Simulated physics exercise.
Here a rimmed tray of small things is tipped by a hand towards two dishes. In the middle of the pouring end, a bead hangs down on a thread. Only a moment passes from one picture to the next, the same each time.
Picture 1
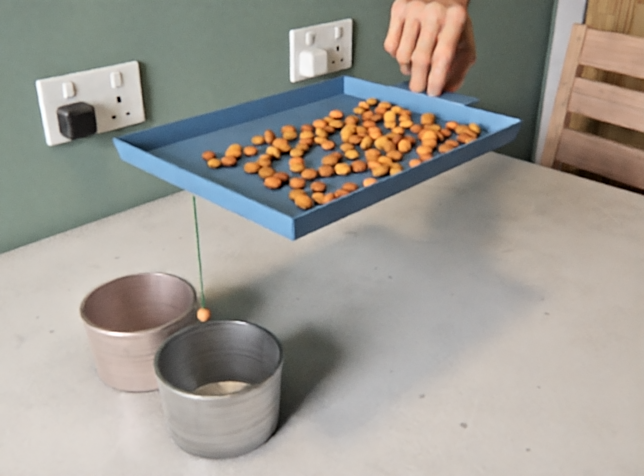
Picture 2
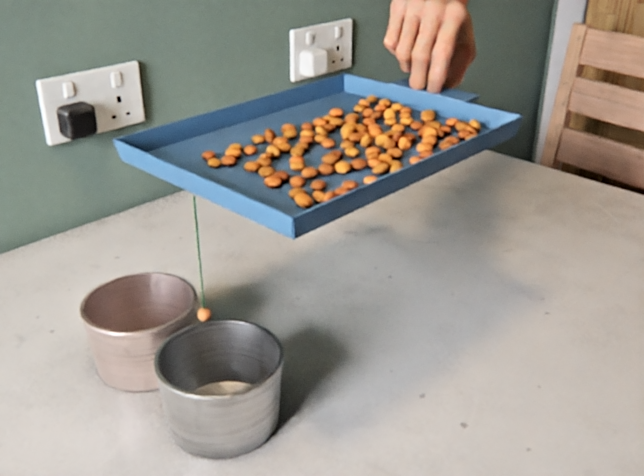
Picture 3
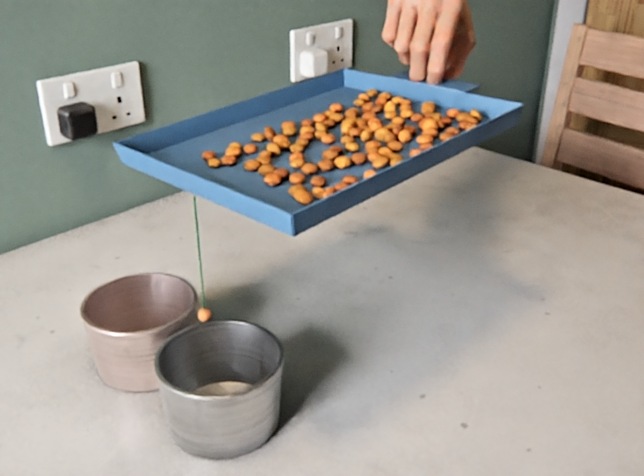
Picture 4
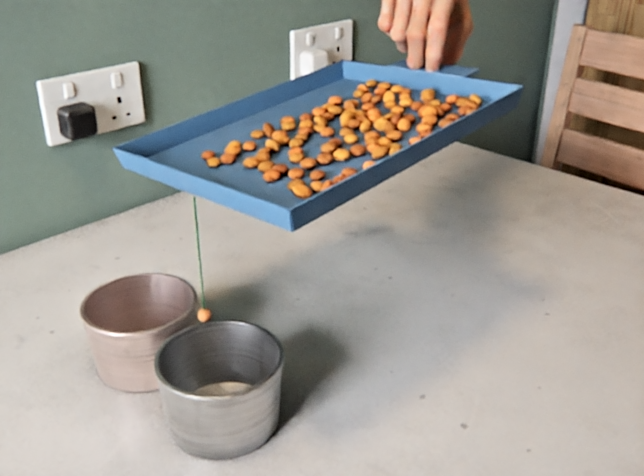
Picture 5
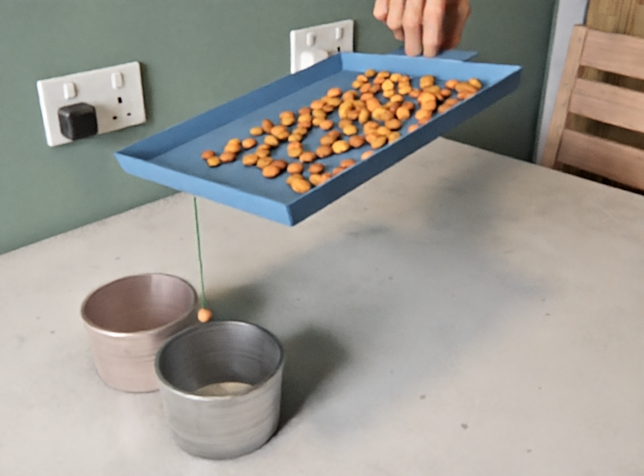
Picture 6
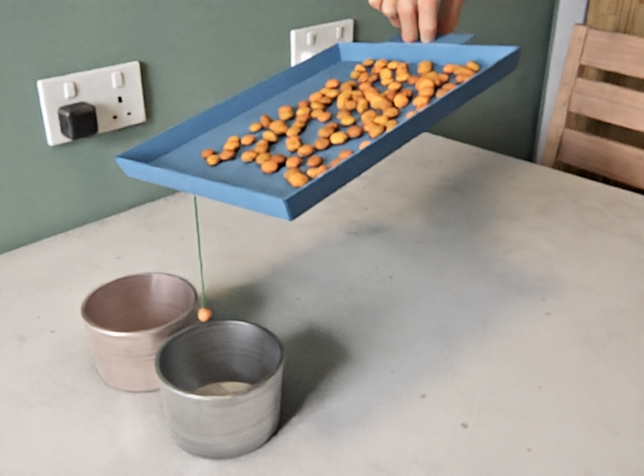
A hand slowly raised the far end of a blue tray of orange-brown kibble, slanting it towards two metallic-looking dishes, while the kibble stayed bunched together and the bead on the green thread hung still.
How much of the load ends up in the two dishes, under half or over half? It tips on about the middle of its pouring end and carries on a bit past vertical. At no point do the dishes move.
Over half.
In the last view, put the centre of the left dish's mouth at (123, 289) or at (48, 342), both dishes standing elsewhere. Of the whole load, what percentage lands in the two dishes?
Trial 1 around 80 percent, trial 2 around 0 percent.
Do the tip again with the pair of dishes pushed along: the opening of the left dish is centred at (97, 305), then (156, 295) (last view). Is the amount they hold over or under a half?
Result, first setup: A minority share; second setup: A majority share.
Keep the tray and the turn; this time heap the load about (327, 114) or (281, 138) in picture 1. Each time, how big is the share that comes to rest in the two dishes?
Roughly 90 and 90 percent, in that order.
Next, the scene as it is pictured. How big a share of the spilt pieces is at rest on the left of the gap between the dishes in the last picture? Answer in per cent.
That's about 70 per cent of the spill.
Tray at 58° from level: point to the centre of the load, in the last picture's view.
Roughly at (168, 167).
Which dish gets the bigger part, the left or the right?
Noted: Left of the pair.
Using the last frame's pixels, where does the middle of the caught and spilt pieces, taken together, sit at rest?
Close to (148, 340), more or less.
Soon, tray tipped steeply; nearly all on the tray; a stray few in the left dish; a small part in the air.
A while on, tray tipped right over; about a quarter on the tray; about two thirds in the left dish; a small part outside both; a small part in the air.
Towards the end, tray tipped past a quarter turn; most in the left dish; about a quarter outside both.
Finally, tray tipped past a quarter turn; none in the right dish; most in the left dish; about a quarter outside both.
